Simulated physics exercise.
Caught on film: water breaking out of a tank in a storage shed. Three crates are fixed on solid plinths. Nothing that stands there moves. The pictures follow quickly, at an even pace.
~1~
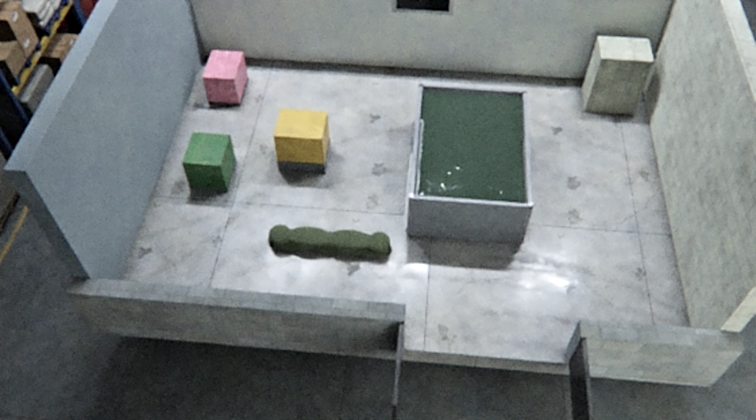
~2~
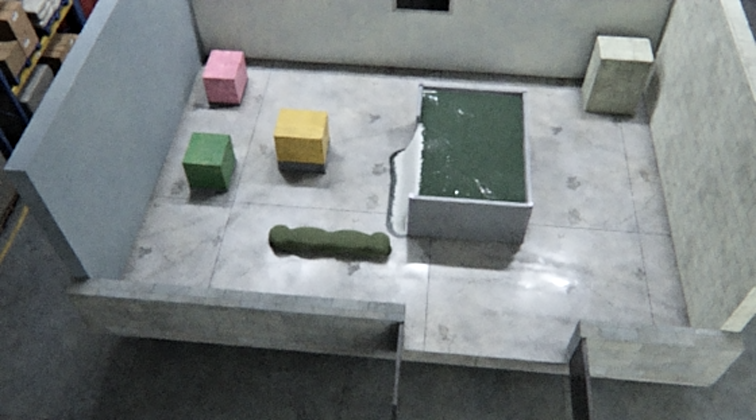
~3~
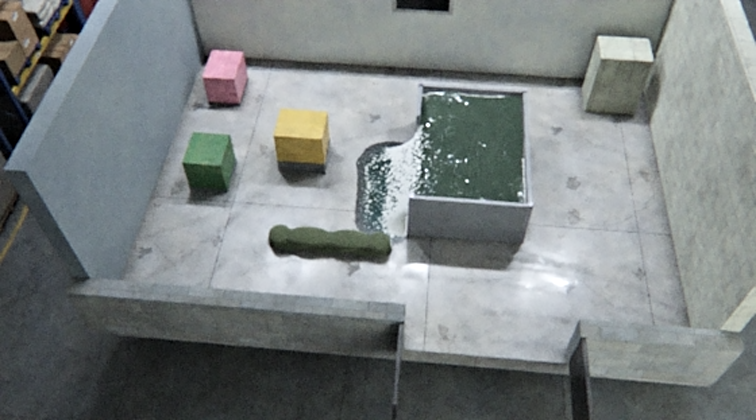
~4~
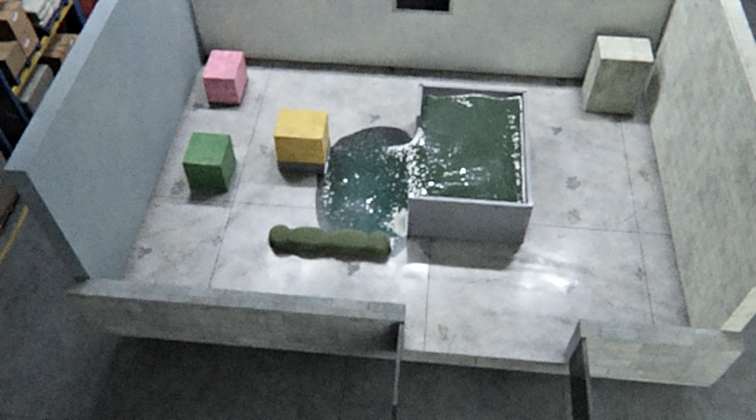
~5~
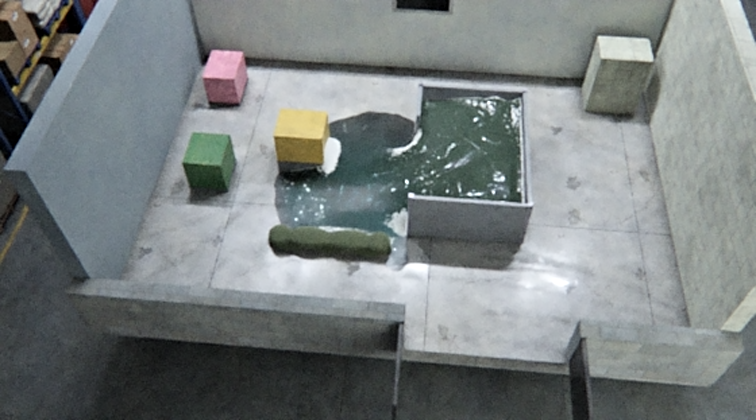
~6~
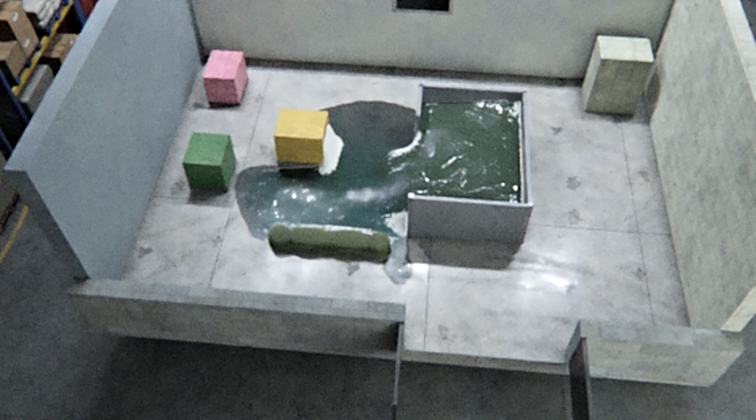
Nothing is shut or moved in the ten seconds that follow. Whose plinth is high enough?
The pink crate gets wet; the green crate gets wet; the yellow crate gets wet.
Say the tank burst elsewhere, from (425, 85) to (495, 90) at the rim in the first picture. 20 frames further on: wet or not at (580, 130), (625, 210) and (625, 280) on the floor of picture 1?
One after the other: Covered, under water, wet.
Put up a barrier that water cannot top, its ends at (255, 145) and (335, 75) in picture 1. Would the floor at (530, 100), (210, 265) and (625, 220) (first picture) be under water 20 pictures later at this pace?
As listed: Covered, awash, clear.
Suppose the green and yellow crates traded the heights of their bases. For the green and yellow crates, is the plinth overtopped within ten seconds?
One by one: The green crate takes water; the yellow crate gets wet.
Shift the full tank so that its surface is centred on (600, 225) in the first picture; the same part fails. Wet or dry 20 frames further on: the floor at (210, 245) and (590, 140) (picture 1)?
In turn: Wet, free of water.
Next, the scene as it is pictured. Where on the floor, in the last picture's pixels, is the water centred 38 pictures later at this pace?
Around (342, 171).
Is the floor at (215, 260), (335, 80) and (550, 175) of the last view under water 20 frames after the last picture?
In that order: Awash, flooded, free of water.
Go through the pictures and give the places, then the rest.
In the first frame, the open tank at (471, 144) is whole and still.
In the second frame, the front is at (395, 232), out from the gap at (415, 178).
In the third frame, the front is at (377, 240), out from the gap at (415, 181).
In the fourth frame, the front is at (331, 153), out from the gap at (415, 182).
In the fifth frame, water pours out at (415, 183) and has run to (280, 191).
In the sixth frame, the front is at (241, 191), out from the gap at (415, 183).
A moment on, water covers 25 % of the floor; the pink crate water round its plinth, the green crate water round its plinth, the yellow crate water round its plinth.
Next, water covers 45 % of the floor; the pink crate water round its plinth, the green crate water round its plinth, the yellow crate water round its plinth.
Then, water covers 60 % of the floor; the pink crate water round its plinth, the green crate water round its plinth, the yellow crate water round its plinth.
Later, water covers 90 % of the floor; the pink crate water round its plinth, the green crate water round its plinth, the yellow crate water round its plinth.
In the end, water covers 100 % of the floor; the pink crate was topped, the green crate was topped, the yellow crate was topped.
